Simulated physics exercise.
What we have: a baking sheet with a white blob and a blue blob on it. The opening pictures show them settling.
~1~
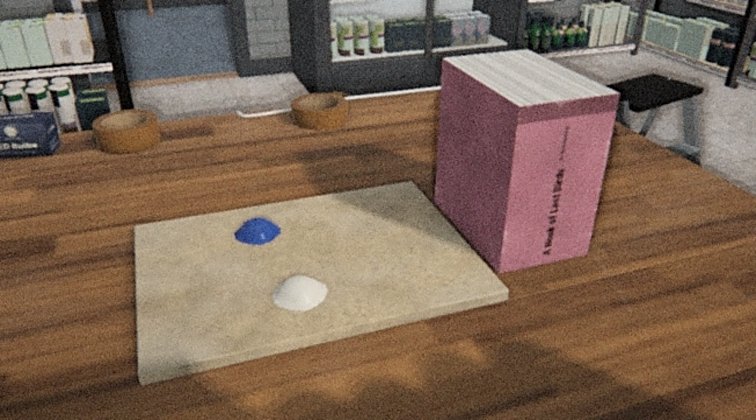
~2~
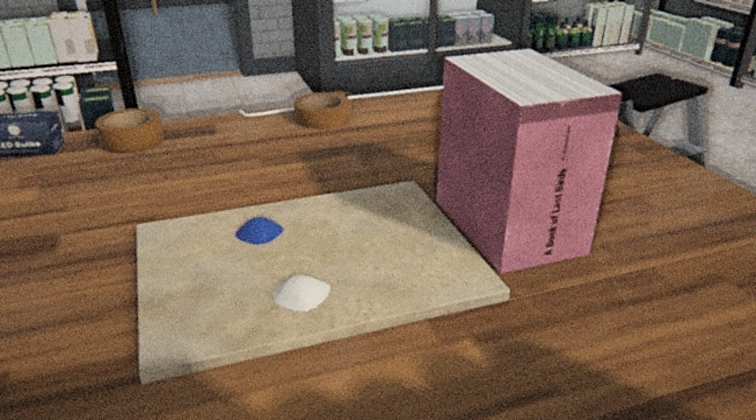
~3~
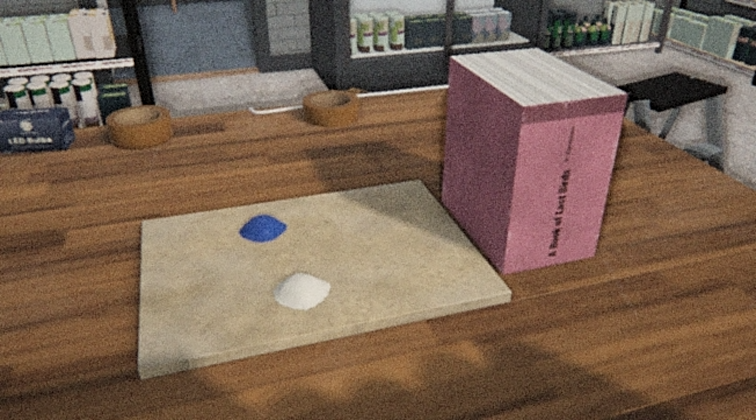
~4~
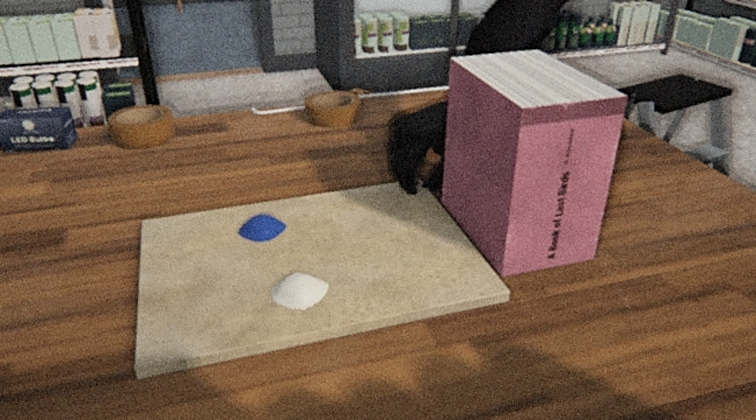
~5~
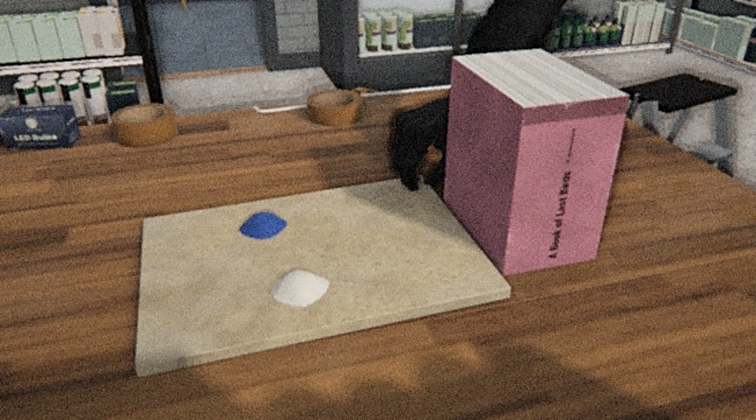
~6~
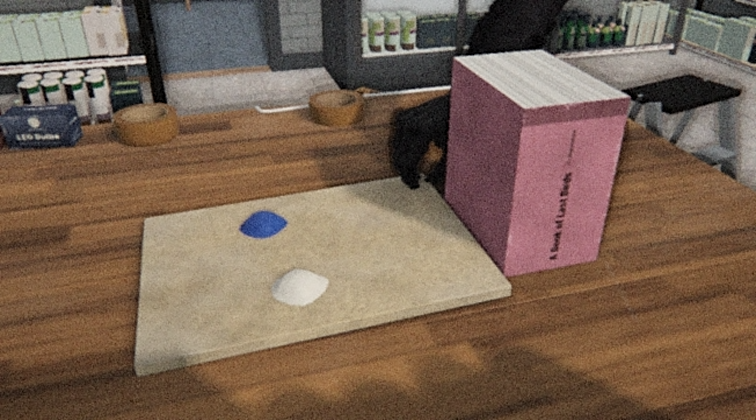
We see a blue mound and a white mound on a flat tan board beside a thick pink book; a dark hand reaches in behind the book and takes the board's far end, which rises very slightly.
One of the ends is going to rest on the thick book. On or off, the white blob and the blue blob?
White blob stays put; blue blob stays put.
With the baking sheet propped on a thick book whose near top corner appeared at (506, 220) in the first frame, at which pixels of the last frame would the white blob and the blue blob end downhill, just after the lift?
The first one stops at (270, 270), and after it the second at (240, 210).
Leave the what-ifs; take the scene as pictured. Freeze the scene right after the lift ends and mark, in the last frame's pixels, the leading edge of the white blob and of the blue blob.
About (232, 237) and (209, 186).
A moment on, slope about 36°; the white blob has not moved; the blue blob has not moved.
Further on, the white blob has not moved; the blue blob has not moved.
When it is over, slope about 36°; the white blob has not moved; the blue blob has not moved.
